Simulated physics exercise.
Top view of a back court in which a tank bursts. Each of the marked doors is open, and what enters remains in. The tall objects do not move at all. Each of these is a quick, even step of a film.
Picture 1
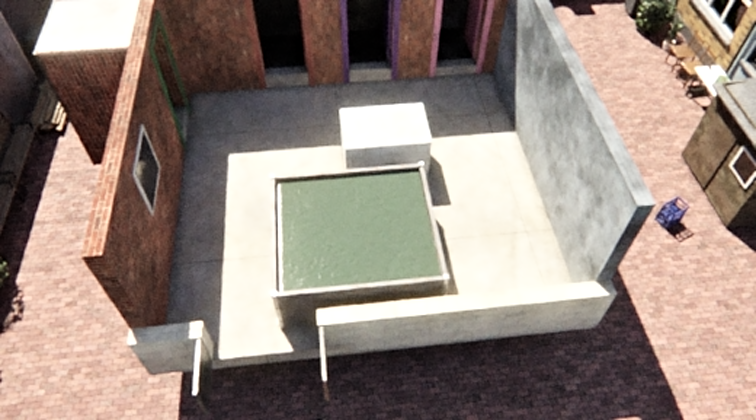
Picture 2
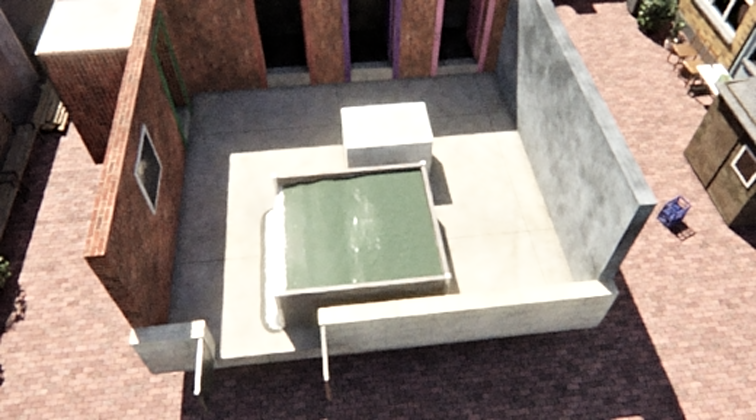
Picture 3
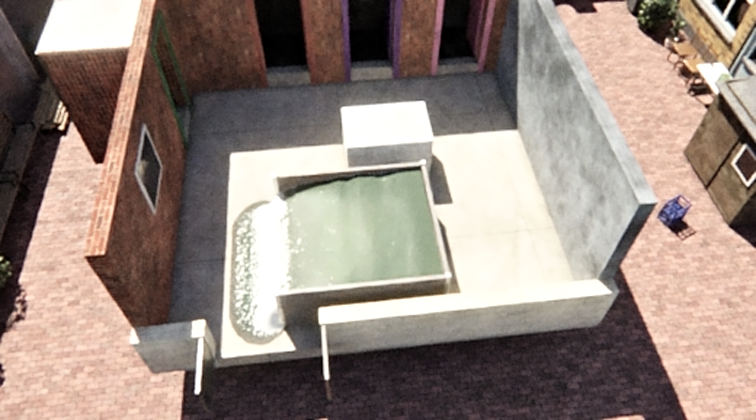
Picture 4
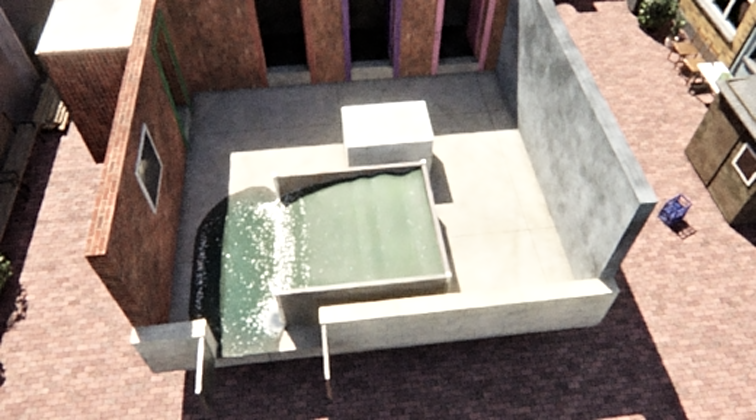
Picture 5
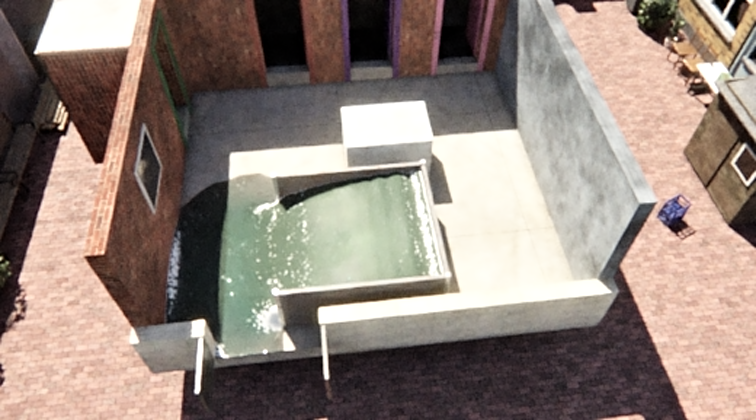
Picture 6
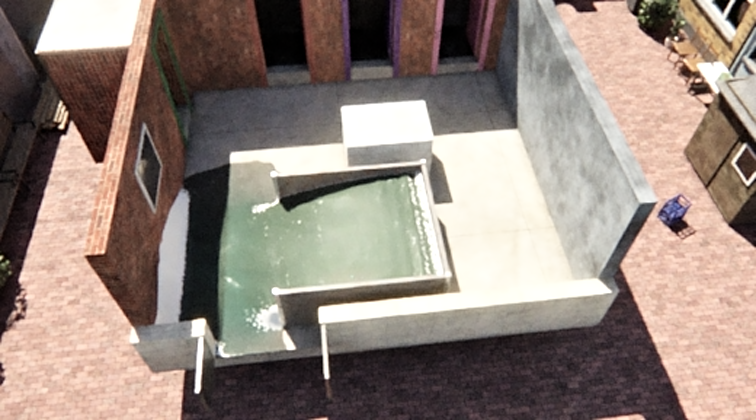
The clip shows a walled courtyard from above, where still green water in a rectangular tank bursts out through its left side, spreads foaming across the pale floor, and runs up against the brick wall on the left.
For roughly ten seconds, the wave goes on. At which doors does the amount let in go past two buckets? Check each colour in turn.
Door by door: The green door stays at two or fewer; the red door stays at two or fewer; the purple door stays at two or fewer; the pink door stays at two or fewer.
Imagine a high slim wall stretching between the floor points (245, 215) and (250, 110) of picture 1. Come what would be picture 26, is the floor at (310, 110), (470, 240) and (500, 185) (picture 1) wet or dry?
Taking the three spots in turn, they are inundated, unwetted and unwetted.
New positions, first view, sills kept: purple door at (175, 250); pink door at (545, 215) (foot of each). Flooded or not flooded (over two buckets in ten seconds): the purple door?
In that case purple gets flooded.
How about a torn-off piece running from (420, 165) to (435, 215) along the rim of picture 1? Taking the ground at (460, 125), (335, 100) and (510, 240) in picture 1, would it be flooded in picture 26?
The first point is soaked, the second soaked, the third soaked.
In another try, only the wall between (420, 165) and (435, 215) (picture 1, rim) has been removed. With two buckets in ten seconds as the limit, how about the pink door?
Lab note: Pink door, above the mark.
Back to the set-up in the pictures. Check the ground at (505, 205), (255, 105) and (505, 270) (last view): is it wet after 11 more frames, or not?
The three points read clear, soaked through and clear.
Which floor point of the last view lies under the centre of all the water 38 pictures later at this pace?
I'd mark it close to (336, 173).
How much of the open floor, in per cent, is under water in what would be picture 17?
It comes out near 35 percent.
A moment on, water covers 25 % of the floor; the green door wet at the sill, nothing in, the red door not reached, the purple door not reached, the pink door not reached.
Next, water covers 35 % of the floor; the green door wet at the sill, nothing in, the red door not reached, the purple door not reached, the pink door not reached.
Then, water covers 55 % of the floor; the green door wet at the sill, nothing in, the red door wet at the sill, nothing in, the purple door wet at the sill, nothing in, the pink door wet at the sill, nothing in.
Later, water covers 75 % of the floor; the green door under two buckets in, the red door wet at the sill, nothing in, the purple door wet at the sill, nothing in, the pink door wet at the sill, nothing in.
In the end, water covers 100 % of the floor; the green door under two buckets in, the red door wet at the sill, nothing in, the purple door wet at the sill, nothing in, the pink door wet at the sill, nothing in.
